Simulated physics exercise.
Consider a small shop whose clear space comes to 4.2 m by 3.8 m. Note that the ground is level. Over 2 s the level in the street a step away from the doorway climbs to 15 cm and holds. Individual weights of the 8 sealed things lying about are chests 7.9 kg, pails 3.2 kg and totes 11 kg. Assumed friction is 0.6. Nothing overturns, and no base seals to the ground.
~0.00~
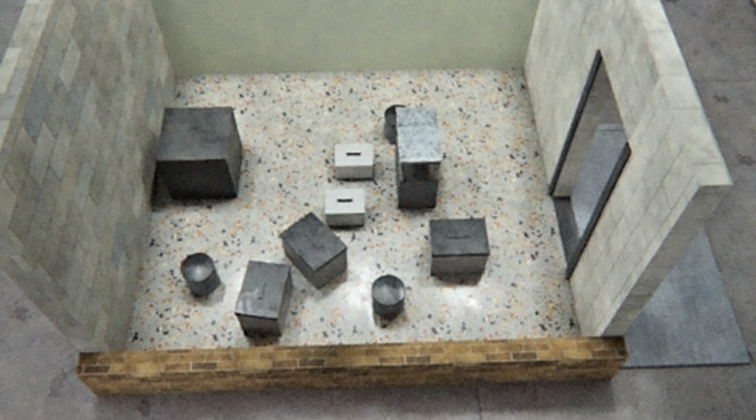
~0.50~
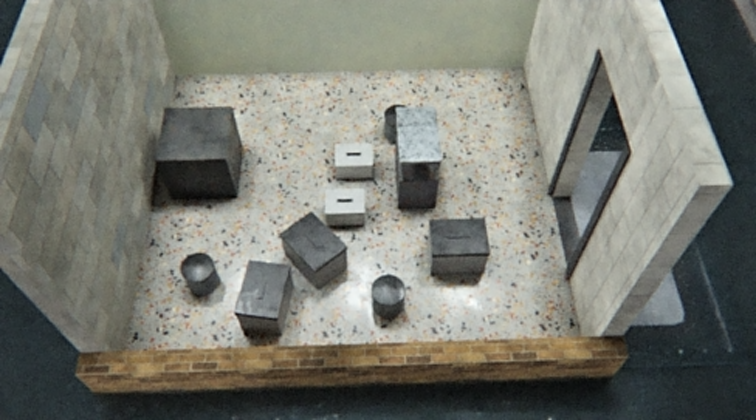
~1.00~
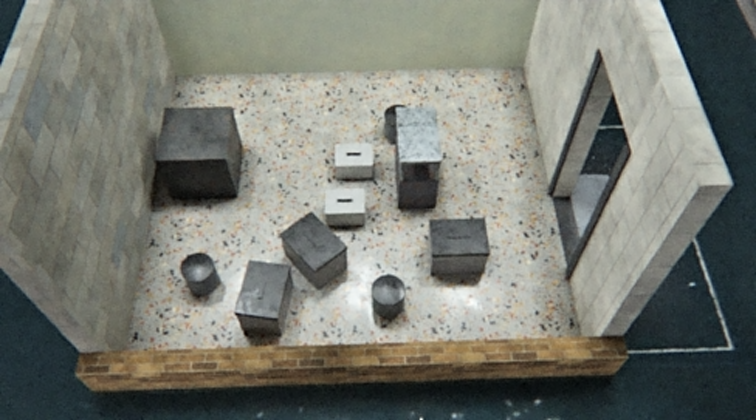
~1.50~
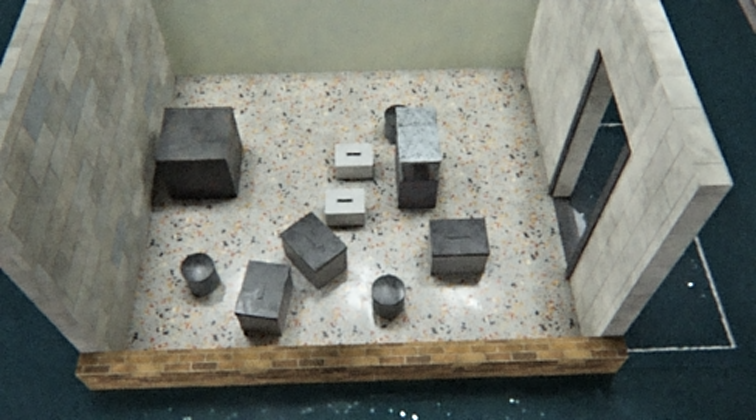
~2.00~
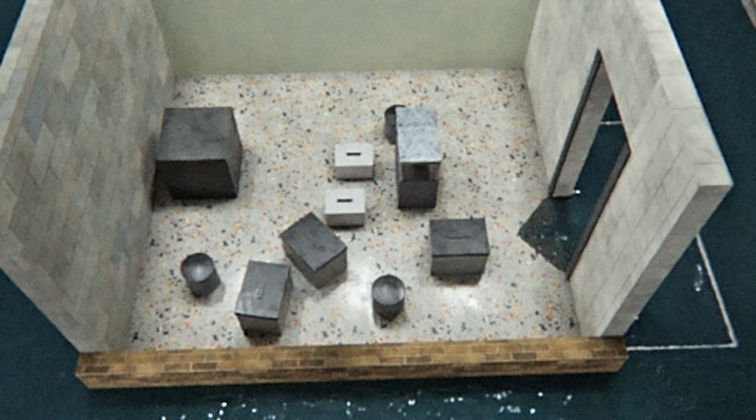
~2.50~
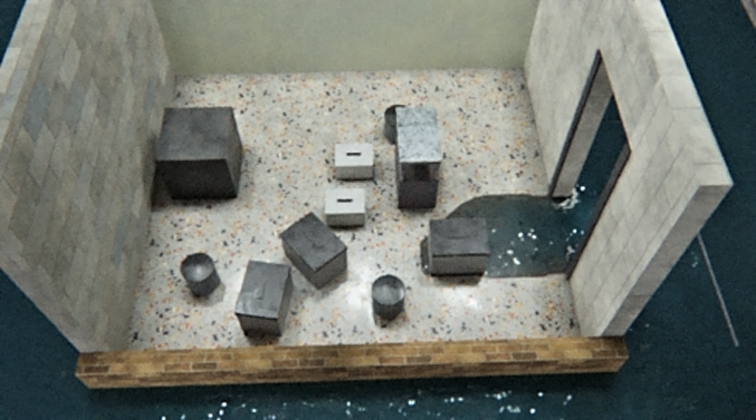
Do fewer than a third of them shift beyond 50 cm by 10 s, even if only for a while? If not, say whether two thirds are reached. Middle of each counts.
No, but under two thirds.
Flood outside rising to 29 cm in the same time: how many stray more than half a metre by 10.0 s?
In that case the number is 7.
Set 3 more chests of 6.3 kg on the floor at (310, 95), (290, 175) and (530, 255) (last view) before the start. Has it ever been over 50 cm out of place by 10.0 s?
Respectively, lower, lower and higher.
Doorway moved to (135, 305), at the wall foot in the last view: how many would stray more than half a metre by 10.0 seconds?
Result: 5 of them.
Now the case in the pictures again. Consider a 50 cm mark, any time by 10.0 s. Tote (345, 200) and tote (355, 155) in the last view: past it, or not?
First within it, then within it.
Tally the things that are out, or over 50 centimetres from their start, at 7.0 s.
By my tally, 2.
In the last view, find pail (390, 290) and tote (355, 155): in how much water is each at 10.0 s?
Depth approx. 7 cm / 2 cm.
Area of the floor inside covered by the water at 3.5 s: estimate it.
Some 4.0 m2.
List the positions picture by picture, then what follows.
In the first picture, a chest at (459, 236) rests on the ground; a pail at (197, 267), on the bottom; water covers 0.0 m2; 0 of 8 have shifted.
In the second picture, a chest at (459, 236), on the bottom; a pail at (197, 267) rests on the ground; water covers 0.0 m2; 0 of 8 have shifted.
In the third picture, a chest at (459, 236) rests on the ground; a pail at (197, 267) rests on the ground; 0.0 m2 under water; 0 of 8 have shifted.
In the fourth picture, a chest at (459, 236) rests on the ground; a pail at (197, 267), on the bottom; water covers 0.0 m2; 0 of 8 have shifted.
In the fifth picture, a chest at (459, 236) rests on the ground; a pail at (197, 267), on the bottom; 0.2 m2 under water; 0 of 8 have shifted.
In the sixth picture, a chest at (459, 236) rests on the ground; a pail at (197, 267), on the bottom; water covers 0.9 m2; 0 of 8 have shifted.
After 3.5 s 0 of 8 are over 50 cm from their spots; 0 afloat.
After 4.5 s 1 of 8 are over 50 cm from their spots; 1 afloat.
After 7.0 s 2 of 8 are over 50 cm from their spots; 1 afloat.
After 10.0 s 5 of 8 are over 50 cm from their spots, and 5 have been at some point; 5 afloat.
